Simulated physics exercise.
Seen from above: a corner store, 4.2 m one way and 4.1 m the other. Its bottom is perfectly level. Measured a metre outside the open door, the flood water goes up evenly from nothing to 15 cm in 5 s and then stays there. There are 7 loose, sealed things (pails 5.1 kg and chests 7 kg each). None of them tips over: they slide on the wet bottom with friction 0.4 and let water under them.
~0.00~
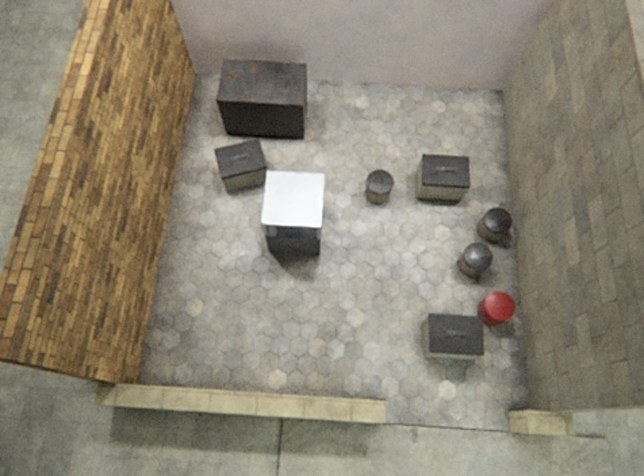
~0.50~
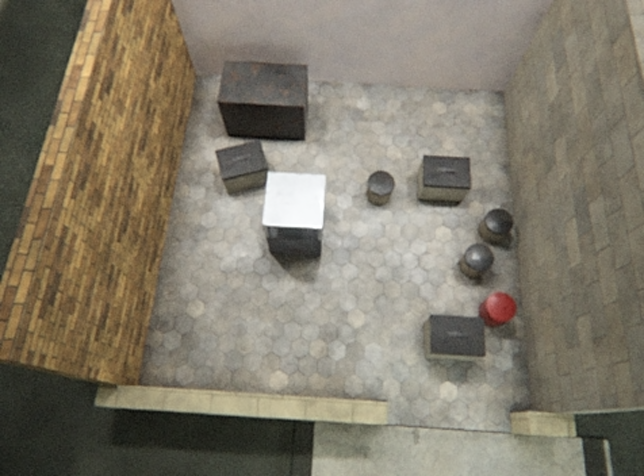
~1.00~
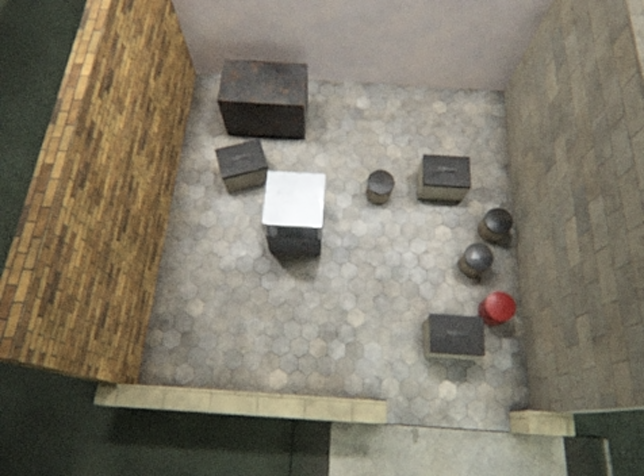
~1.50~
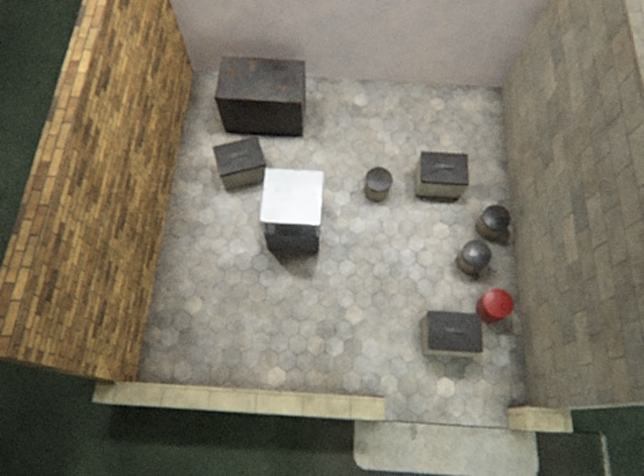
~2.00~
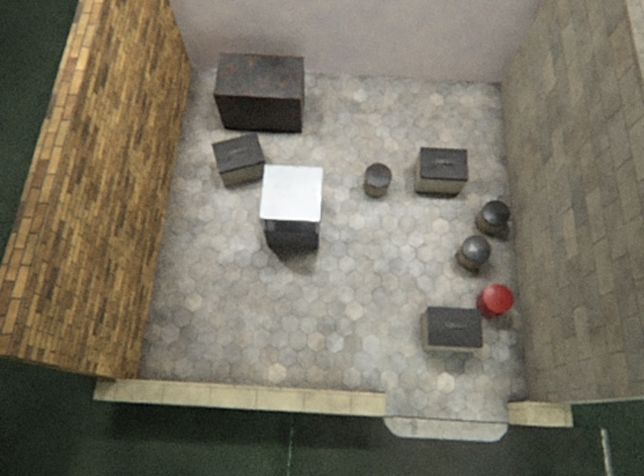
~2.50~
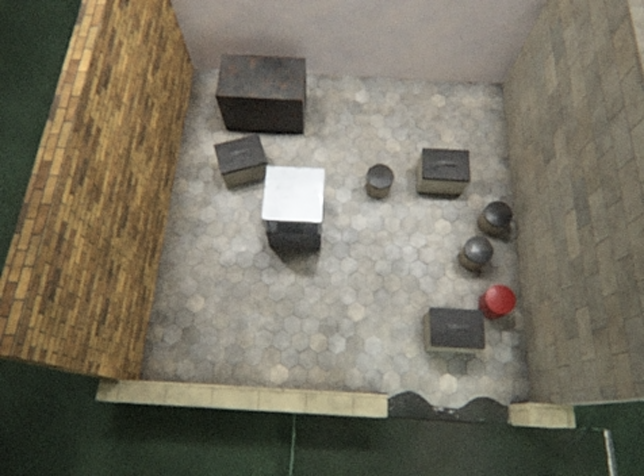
A small store with a tiled floor was seen from above, its chests and pails staying put, while the pale surface outside gave way to dark green, shrinking to a patch at the doorway, then disappearing.
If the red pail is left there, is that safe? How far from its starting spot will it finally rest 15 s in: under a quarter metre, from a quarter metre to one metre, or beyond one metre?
My guess is it drifts off a long way.
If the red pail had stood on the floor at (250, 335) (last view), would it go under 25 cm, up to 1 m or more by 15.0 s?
Result: It remains near its start.
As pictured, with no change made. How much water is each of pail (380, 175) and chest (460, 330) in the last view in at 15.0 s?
Some 6 cm at the first, some 8 cm at the second.
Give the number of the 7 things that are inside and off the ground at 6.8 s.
2 at that moment.
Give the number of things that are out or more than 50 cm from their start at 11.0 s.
By then 6.
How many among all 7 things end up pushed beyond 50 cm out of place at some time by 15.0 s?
That comes to 7.
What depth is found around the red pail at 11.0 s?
Roughly 10 cm at that moment.
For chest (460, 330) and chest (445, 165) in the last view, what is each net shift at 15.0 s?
First 350 cm, then 140 cm.
After 3.5 s the red pail is near (501, 299), 0.0 m from its start, aground; 0 afloat.
After 6.8 s the red pail is near (508, 185), 1.4 m from its start, aground; 2 afloat.
After 11.0 s the red pail is near (468, 105), 2.4 m from its start, afloat; 6 afloat.
After 15.0 s the red pail is near (451, 73), 2.9 m from its start, afloat; 6 afloat.
